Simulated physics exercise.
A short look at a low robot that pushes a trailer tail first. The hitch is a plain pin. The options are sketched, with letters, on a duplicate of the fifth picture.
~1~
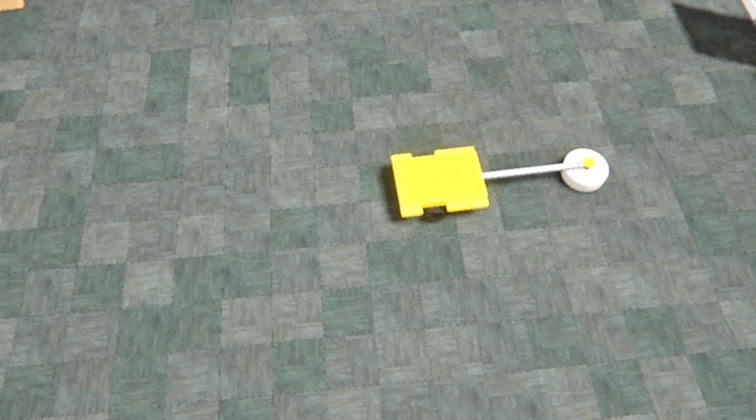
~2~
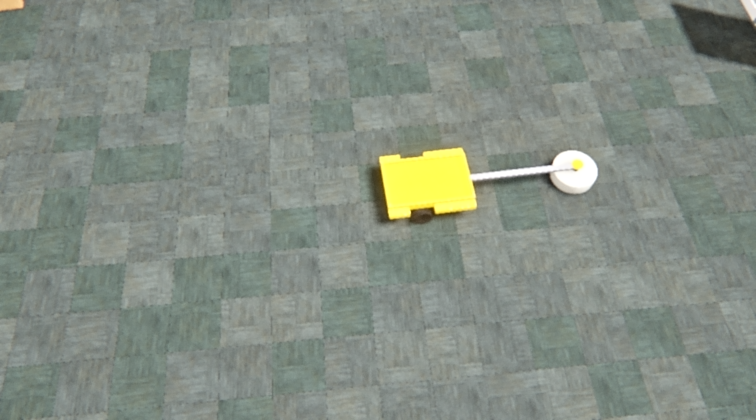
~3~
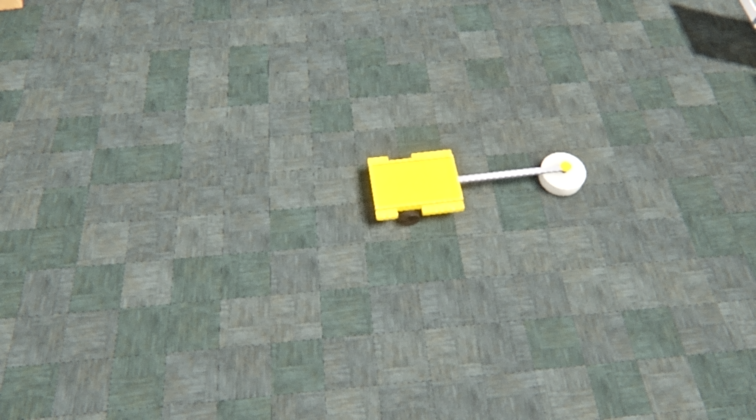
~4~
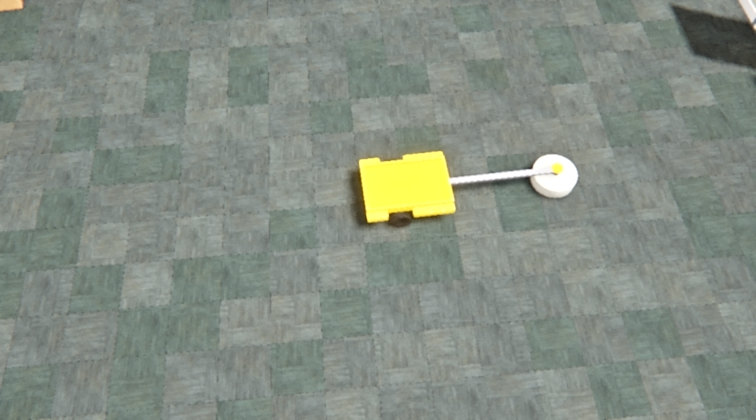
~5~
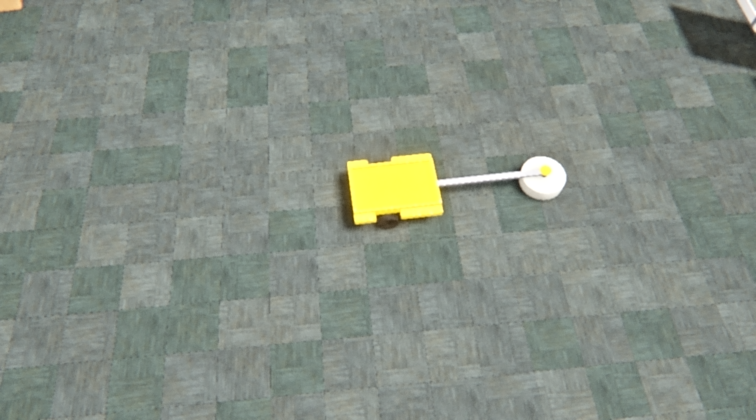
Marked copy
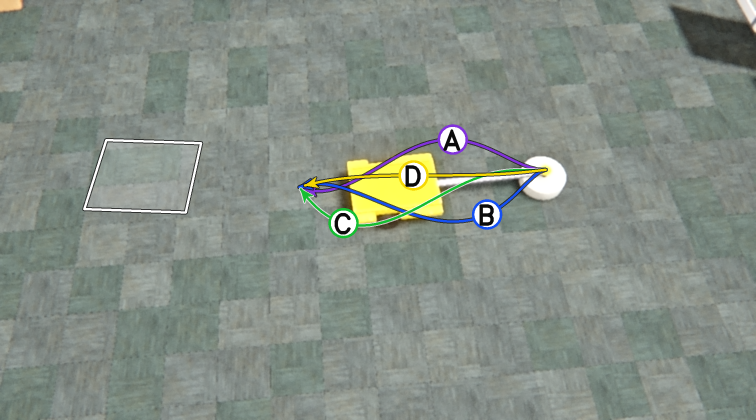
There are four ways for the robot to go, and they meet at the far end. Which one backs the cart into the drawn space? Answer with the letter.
Route C.
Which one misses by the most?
Route A.
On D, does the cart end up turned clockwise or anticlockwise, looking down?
On that route, anticlockwise.
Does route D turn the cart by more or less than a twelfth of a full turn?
Less.
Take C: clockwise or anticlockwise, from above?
Clockwise.
On the marked copy, A from (546, 170) via (422, 145) to (304, 189); B from (546, 170) via (437, 220) to (299, 187); C from (546, 170) via (424, 204) to (301, 189); D from (546, 170) via (430, 175) to (305, 185); the bay at (145, 175).
Taking C. A third of the way, robot (453, 194), cart (298, 198).
Two thirds of the way, robot (367, 231), cart (213, 194).
When it is over, robot (301, 194), cart (144, 180); the cart stands in the bay.
As for the rest, A leaves the cart at (164, 285), out of the bay; B leaves the cart at (159, 146), out of the bay; D leaves the cart at (140, 229), out of the bay.
